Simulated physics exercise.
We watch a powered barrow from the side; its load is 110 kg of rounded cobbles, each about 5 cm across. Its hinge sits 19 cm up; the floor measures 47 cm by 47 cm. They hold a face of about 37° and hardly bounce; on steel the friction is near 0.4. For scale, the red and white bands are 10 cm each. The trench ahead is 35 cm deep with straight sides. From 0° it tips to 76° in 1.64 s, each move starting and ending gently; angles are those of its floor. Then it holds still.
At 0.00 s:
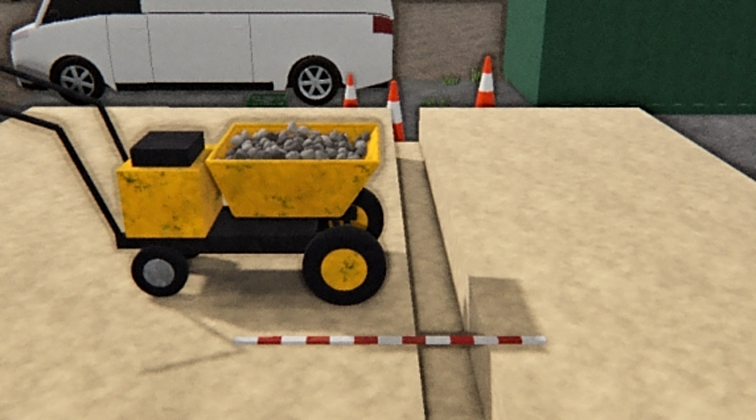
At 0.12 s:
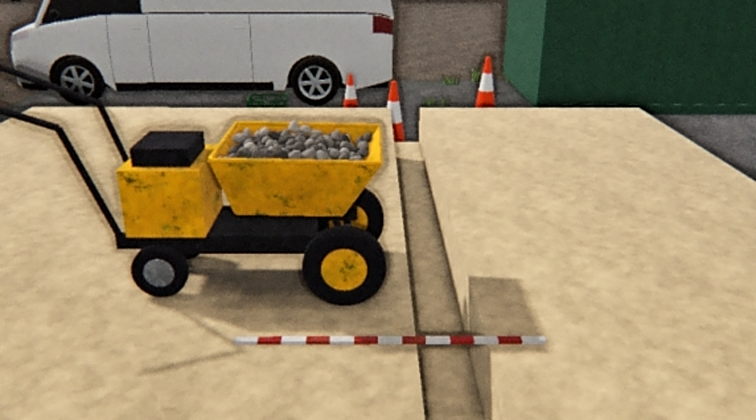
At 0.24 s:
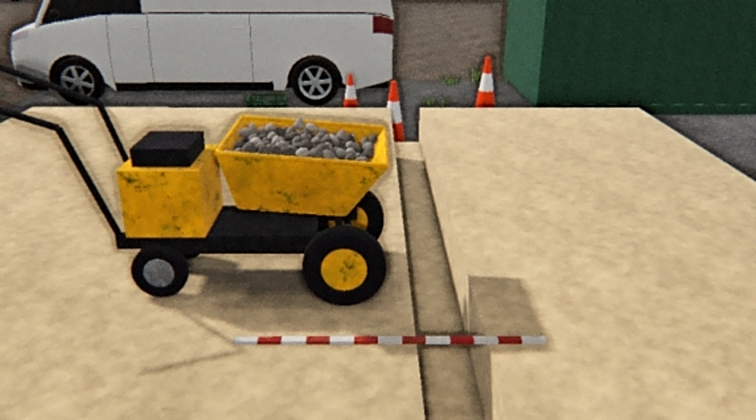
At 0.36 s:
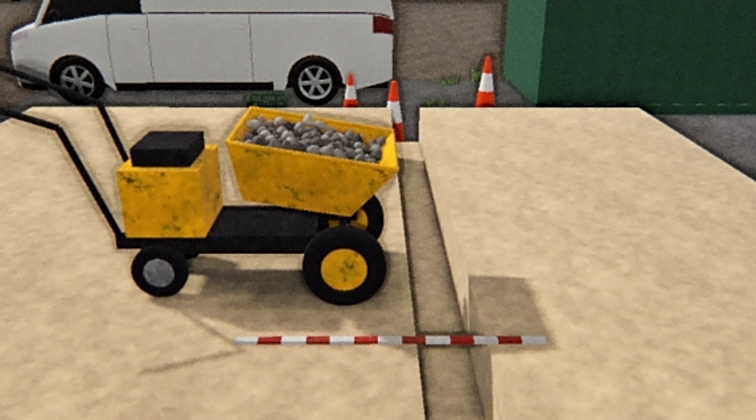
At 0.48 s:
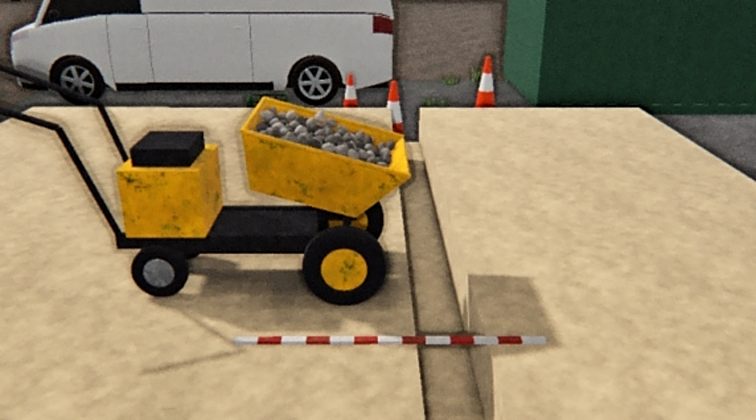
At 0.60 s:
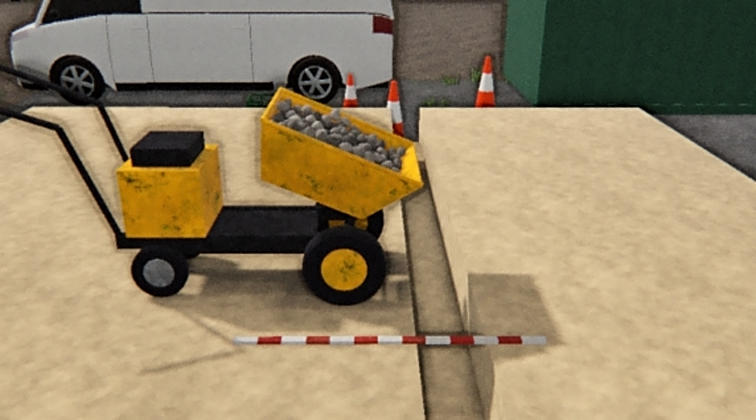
A yellow powered barrow with black handles and a skip full of grey rounded stones stands side-on at the left on pale, sandy ground, seen from slightly above. A narrow trench lies just right of it, crossed by a red and white banded pole, with a white van, three orange cones and a green container behind. The skip gradually lifts at its rear and tilts rightward, carrying the stones, while the chassis and camera stay still.
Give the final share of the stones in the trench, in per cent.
About 41 per cent.
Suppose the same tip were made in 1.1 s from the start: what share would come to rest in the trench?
In that case some 35 per cent.
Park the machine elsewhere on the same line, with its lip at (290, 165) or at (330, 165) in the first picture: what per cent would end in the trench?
First some 80, then 95 per cent.
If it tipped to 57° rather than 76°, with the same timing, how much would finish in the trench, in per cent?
Then about 20 per cent.
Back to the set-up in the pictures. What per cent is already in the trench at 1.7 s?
About 10 per cent by then.
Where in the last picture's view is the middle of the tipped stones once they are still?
Around (488, 272).
After 1.2 s the floor is at 64°; 97 % in the tray, 2 % in the trench, 1 % past the trench; the foremost stones are at (484, 249).
After 1.7 s the floor is at 76°; 44 % in the tray, 9 % in the trench, 47 % past the trench; the foremost stones are at (574, 270).
After 2.1 s the floor is at 76°; 18 % in the tray, 21 % in the trench, 61 % past the trench; the foremost stones are at (617, 262).
After 4.0 s the floor is at 76°; 0 % in the tray, 41 % in the trench, 59 % past the trench; the foremost stones are at (628, 255).
